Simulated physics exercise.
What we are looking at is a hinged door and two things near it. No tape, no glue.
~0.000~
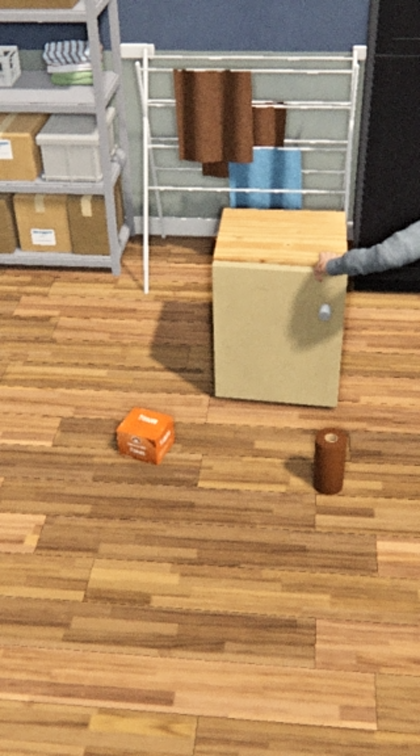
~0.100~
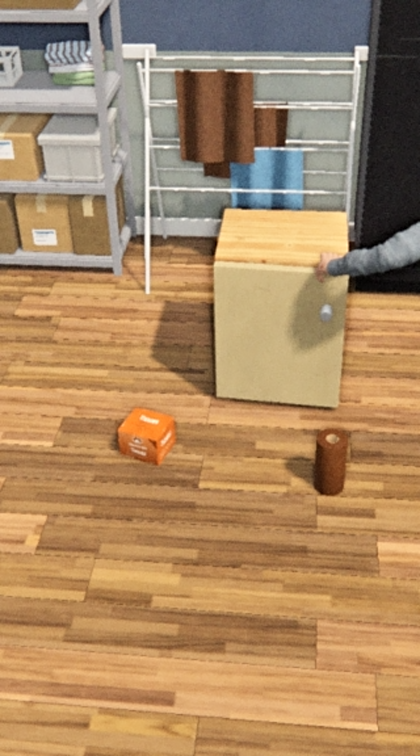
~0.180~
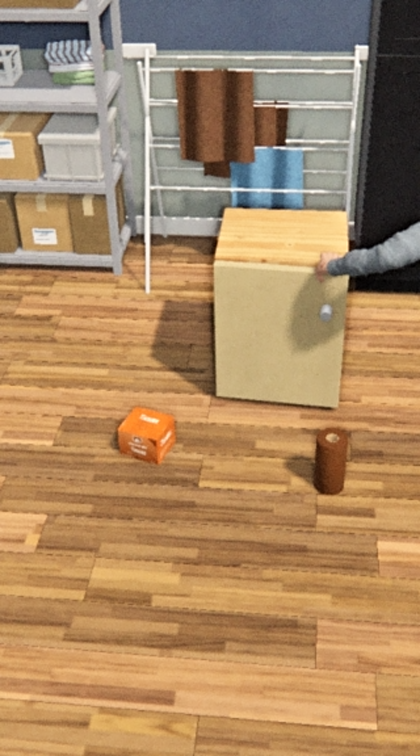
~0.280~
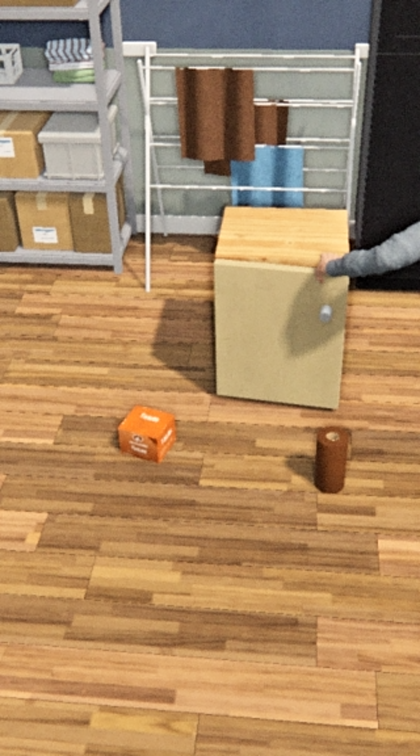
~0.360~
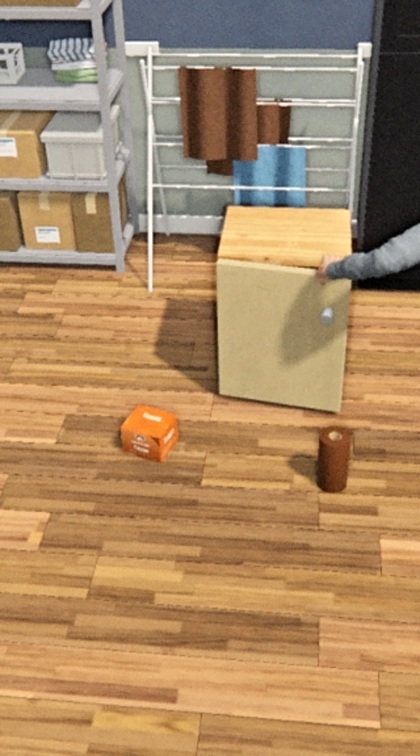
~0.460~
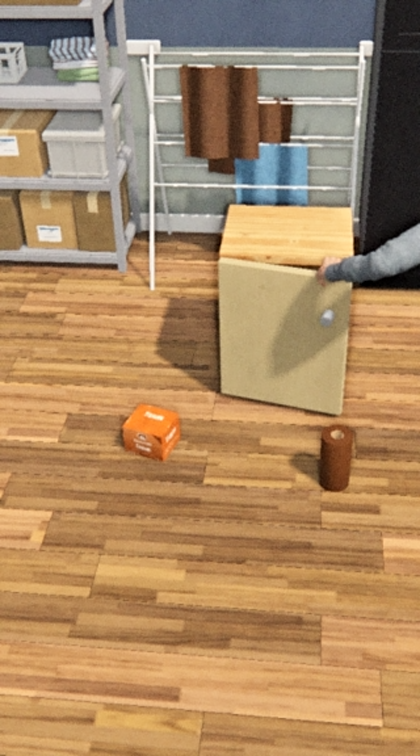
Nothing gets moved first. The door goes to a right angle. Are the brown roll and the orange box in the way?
I expect the brown roll won't be hit; I expect the orange box won't be hit.
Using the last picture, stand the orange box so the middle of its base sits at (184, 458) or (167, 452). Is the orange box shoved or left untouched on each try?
Taking the two places in order, it is spared and then is spared.
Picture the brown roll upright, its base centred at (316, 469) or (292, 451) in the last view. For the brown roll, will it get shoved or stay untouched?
Result, first setting: It sits undisturbed; second setting: It gets pushed.
After 1.30 s, door 41° open; brown roll at rest near (335, 459); orange box at rest near (152, 433).
After 2.30 s, door 74° open; brown roll at rest near (335, 459); orange box at rest near (152, 433).
In the end (3.3 s), the brown roll escapes contact, near (335, 459); the orange box escapes contact, near (152, 433).
